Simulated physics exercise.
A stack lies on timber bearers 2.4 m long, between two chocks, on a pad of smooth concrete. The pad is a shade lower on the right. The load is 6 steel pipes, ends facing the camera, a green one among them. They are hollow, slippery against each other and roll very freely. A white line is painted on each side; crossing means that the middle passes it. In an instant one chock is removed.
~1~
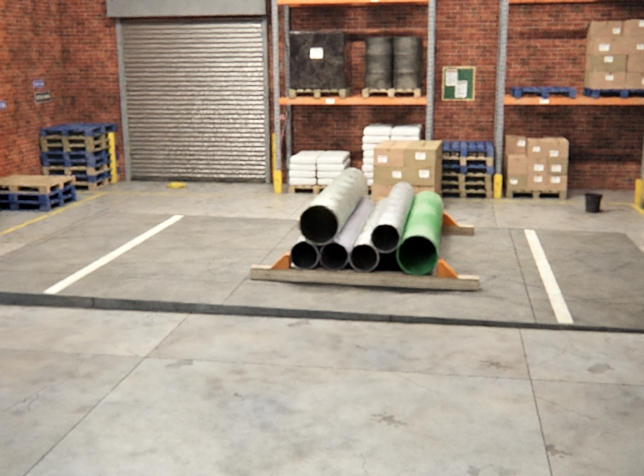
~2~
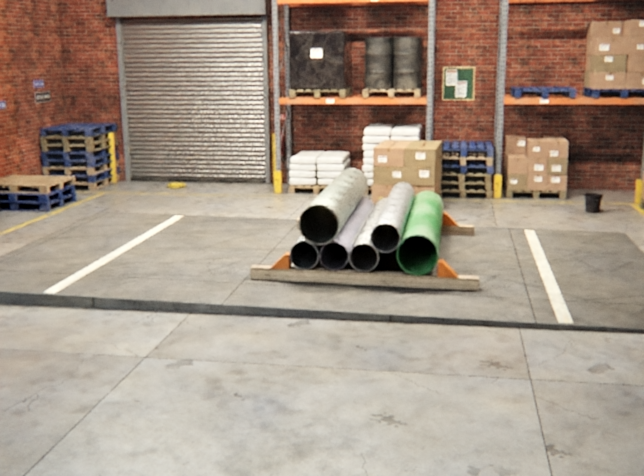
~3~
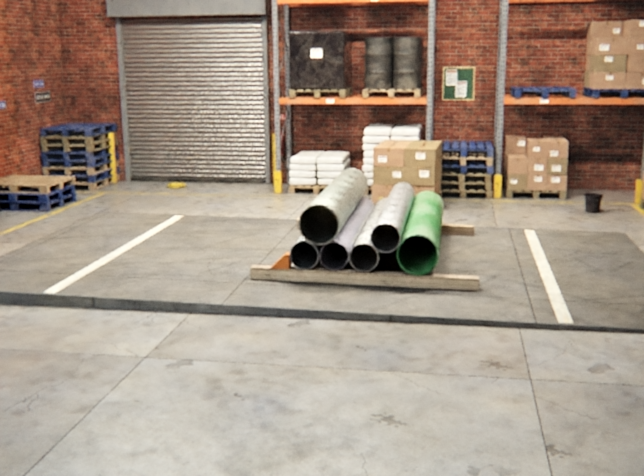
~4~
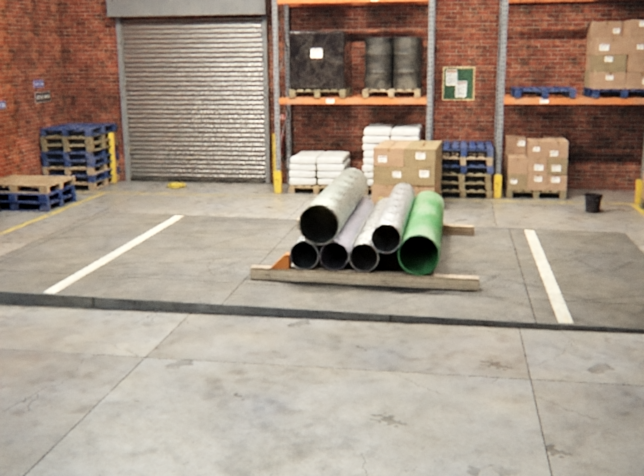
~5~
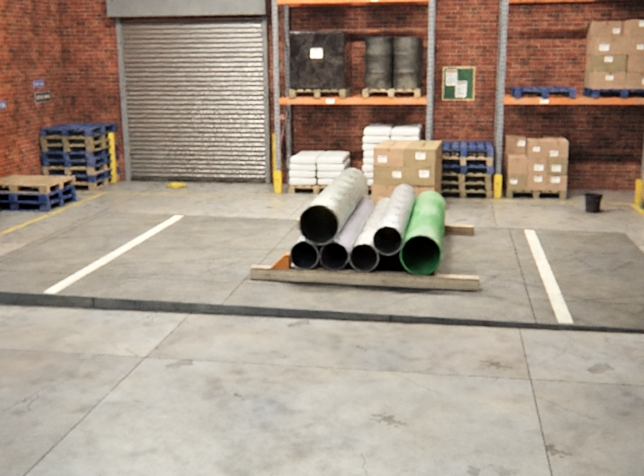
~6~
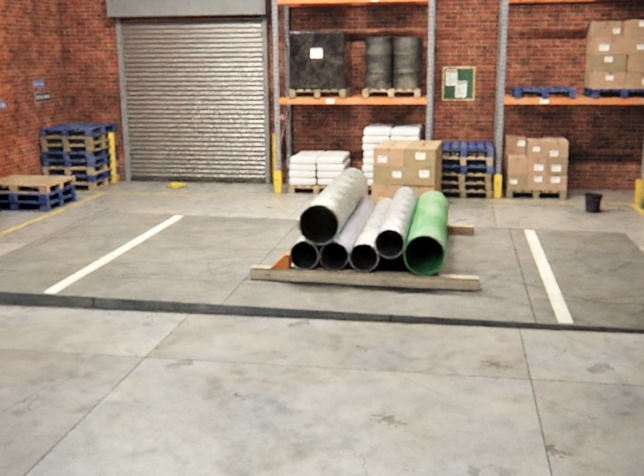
Warehouse floor with stacked pipes on timber bearers, the right orange chock vanishing and the green pipe then edging slightly right.
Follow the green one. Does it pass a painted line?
The green pipe gets beyond a line.
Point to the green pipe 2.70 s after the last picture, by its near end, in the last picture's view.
Around (567, 275).
Then, 1.2 s past the sixth picture, green is on the bearers, 10 cm from the bearers' right end, rolling right; 0 of 6 have crossed.
Then, 2.7 s past the sixth picture, green is past the right line; 1 of 6 has crossed.
Finally (10.2 s after the last picture), green is past the right line; 2 of 6 have crossed.
